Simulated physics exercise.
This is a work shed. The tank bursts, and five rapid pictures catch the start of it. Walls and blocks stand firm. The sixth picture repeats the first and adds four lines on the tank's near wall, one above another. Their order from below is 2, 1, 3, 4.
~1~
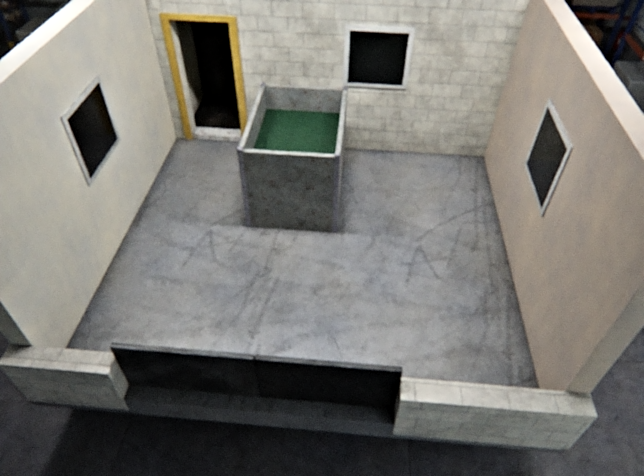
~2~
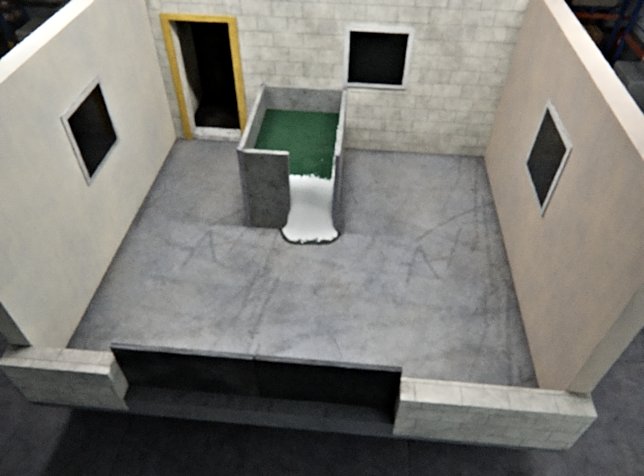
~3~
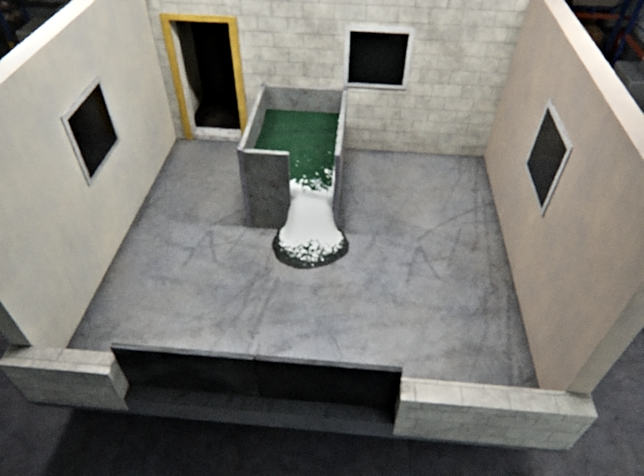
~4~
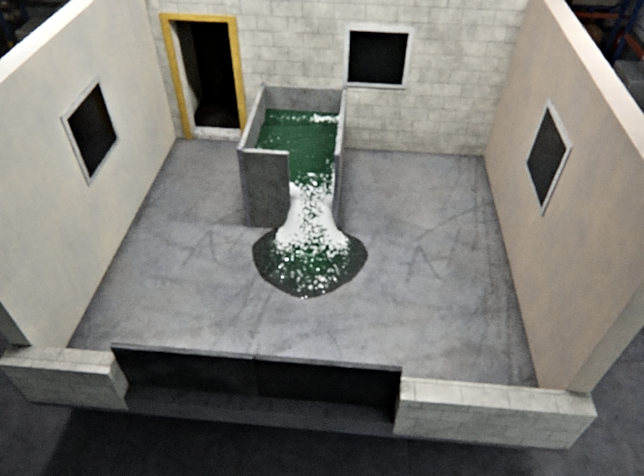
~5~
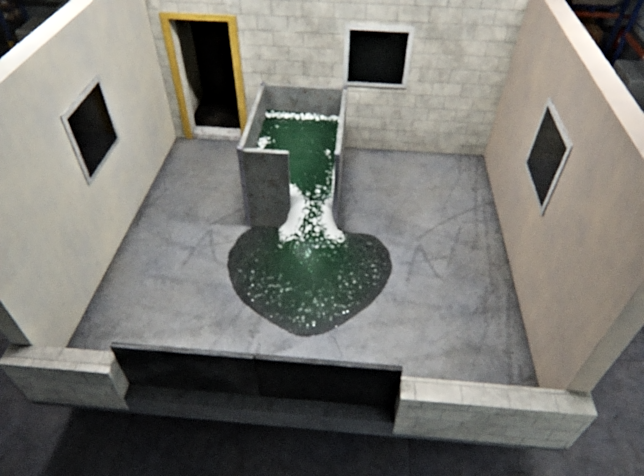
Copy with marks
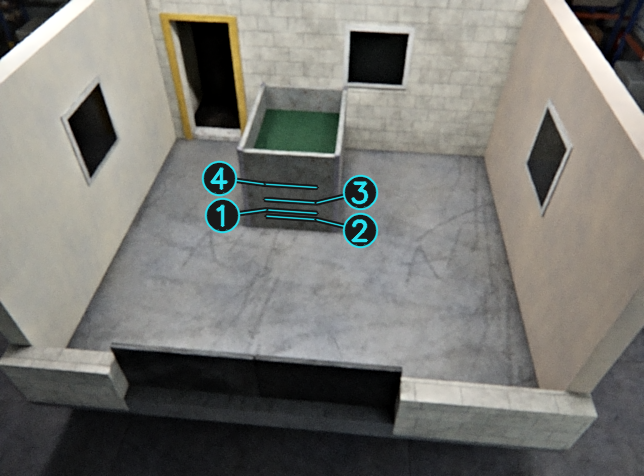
Green water pours through an opening in a gray tank and spreads across the floor.
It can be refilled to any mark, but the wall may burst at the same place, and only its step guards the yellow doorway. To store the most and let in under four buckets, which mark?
Mark 4.
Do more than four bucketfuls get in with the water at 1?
No, that is safe.
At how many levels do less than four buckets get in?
All four.
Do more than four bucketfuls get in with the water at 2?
No.
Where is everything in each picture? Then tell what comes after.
Water in the tank at rest, its middle at (298, 141); foot of the yellow doorway at (218, 140); shut gate at (256, 362), in the first picture.
In the second picture, 1 % of the ground under water, visible out to (286, 236).
In the third picture, 3 % of the ground under water, visible out to (295, 261).
In the fourth picture, 6 % of the ground under water, visible out to (303, 293).
In the fifth picture, 12 % of the ground under water, visible out to (313, 328).
In cyan, 1 at (291, 211); 2 at (291, 217); 3 at (290, 201); 4 at (290, 185); from the bottom up 2, 1, 3, 4.
For mark 1, nothing gets over.
For mark 2, nothing gets over.
For mark 3, nothing gets over.
For mark 4, a splash gets over, under a bucket.
